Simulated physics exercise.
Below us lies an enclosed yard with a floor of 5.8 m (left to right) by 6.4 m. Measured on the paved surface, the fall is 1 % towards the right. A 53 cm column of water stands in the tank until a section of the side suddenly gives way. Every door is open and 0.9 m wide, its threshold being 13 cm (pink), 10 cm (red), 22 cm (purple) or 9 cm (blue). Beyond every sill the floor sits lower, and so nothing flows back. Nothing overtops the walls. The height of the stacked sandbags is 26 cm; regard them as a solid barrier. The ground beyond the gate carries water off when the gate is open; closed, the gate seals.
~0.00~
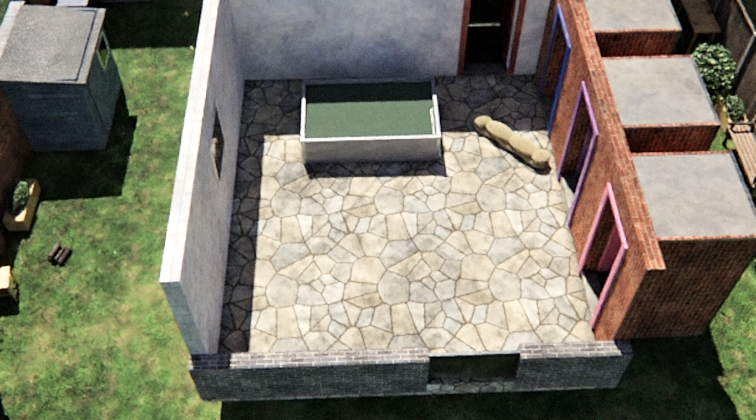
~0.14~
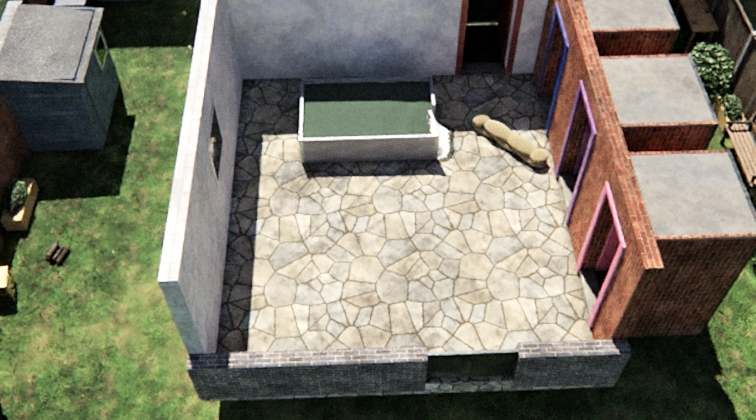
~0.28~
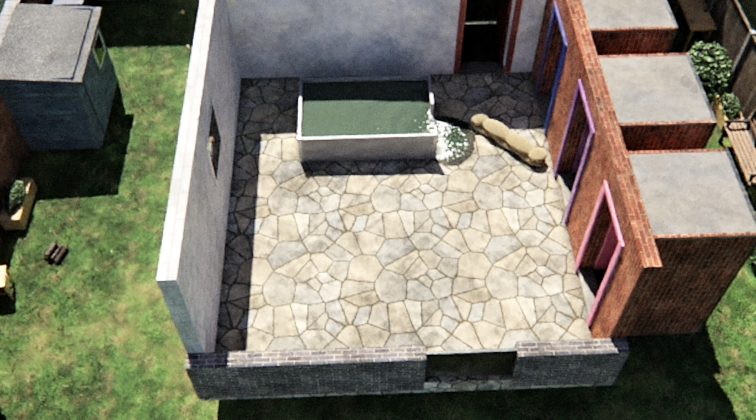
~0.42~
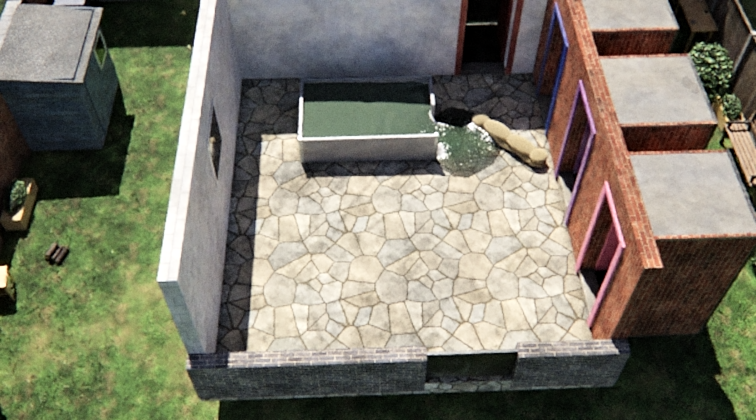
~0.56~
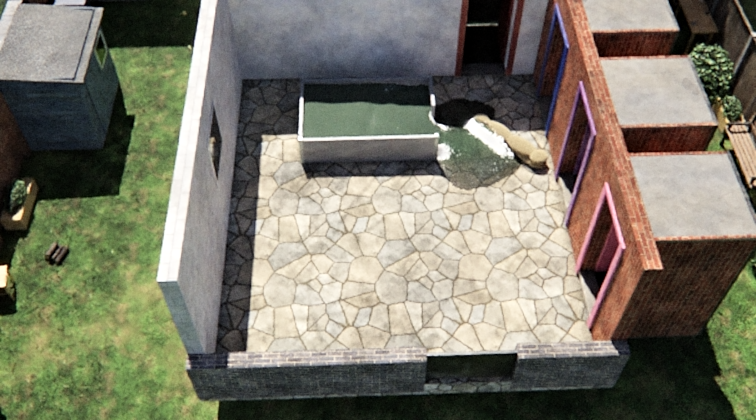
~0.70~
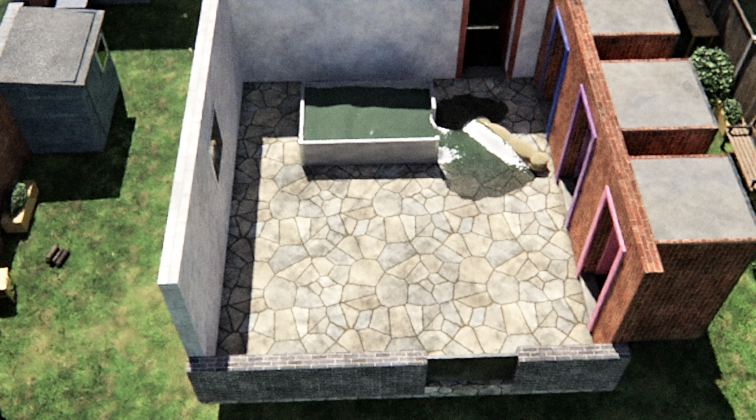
Dark green water pouring from the right end of a white-walled tank, spreading across sunlit stone paving and reaching stacked sandbags.
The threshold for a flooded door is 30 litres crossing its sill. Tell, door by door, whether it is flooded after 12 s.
Pink door - no; red door - no; purple door - no; blue door - no.
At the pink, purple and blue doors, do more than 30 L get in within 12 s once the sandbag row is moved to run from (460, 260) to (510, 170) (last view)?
Result: Pink door inside the limit; purple door inside the limit; blue door beyond the limit.
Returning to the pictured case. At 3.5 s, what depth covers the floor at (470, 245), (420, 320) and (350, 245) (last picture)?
Taking the spots in order: 0 cm, 0 cm, 0 cm.
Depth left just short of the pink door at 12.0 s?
Around 8.5 cm there.
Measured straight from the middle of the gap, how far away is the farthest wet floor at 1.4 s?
Roughly 3.0 metres out.
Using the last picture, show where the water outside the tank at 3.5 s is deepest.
That would be near pixel (571, 357).
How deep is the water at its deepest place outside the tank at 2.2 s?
Peak depth: Approx. 32 cm.
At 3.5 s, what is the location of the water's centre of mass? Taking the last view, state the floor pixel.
Balance point at about (441, 178).
After 1.4 s water covers 15 % of the floor and is deepest (34 cm) near (479, 141); pink door not reached, red door 5 cm at the sill, 0 L in, purple door 18 cm at the sill, 0 L in, blue door not reached.
After 2.2 s water covers 25 % of the floor and is deepest (32 cm) near (479, 141); pink door 9 cm at the sill, 0 L in, red door 11 cm at the sill, 0 L in, purple door 25 cm at the sill, 0 L in, blue door 2 cm at the sill, 0 L in.
After 3.5 s water covers 35 % of the floor and is deepest (28 cm) near (571, 357); pink door 10 cm at the sill, 0 L in, red door 9 cm at the sill, 1 L in, purple door 20 cm at the sill, 3 L in, blue door 10 cm at the sill, 0 L in.
After 7.0 s water covers 75 % of the floor and is deepest (16 cm) near (592, 346); pink door 11 cm at the sill, 4 L in, red door 8 cm at the sill, 2 L in, purple door 12 cm at the sill, 4 L in, blue door 8 cm at the sill, 3 L in.
After 12.0 s water covers 95 % of the floor and is deepest (10 cm) near (592, 346); pink door 8 cm at the sill, 5 L in, red door 5 cm at the sill, 2 L in, purple door 7 cm at the sill, 4 L in, blue door 6 cm at the sill, 4 L in.
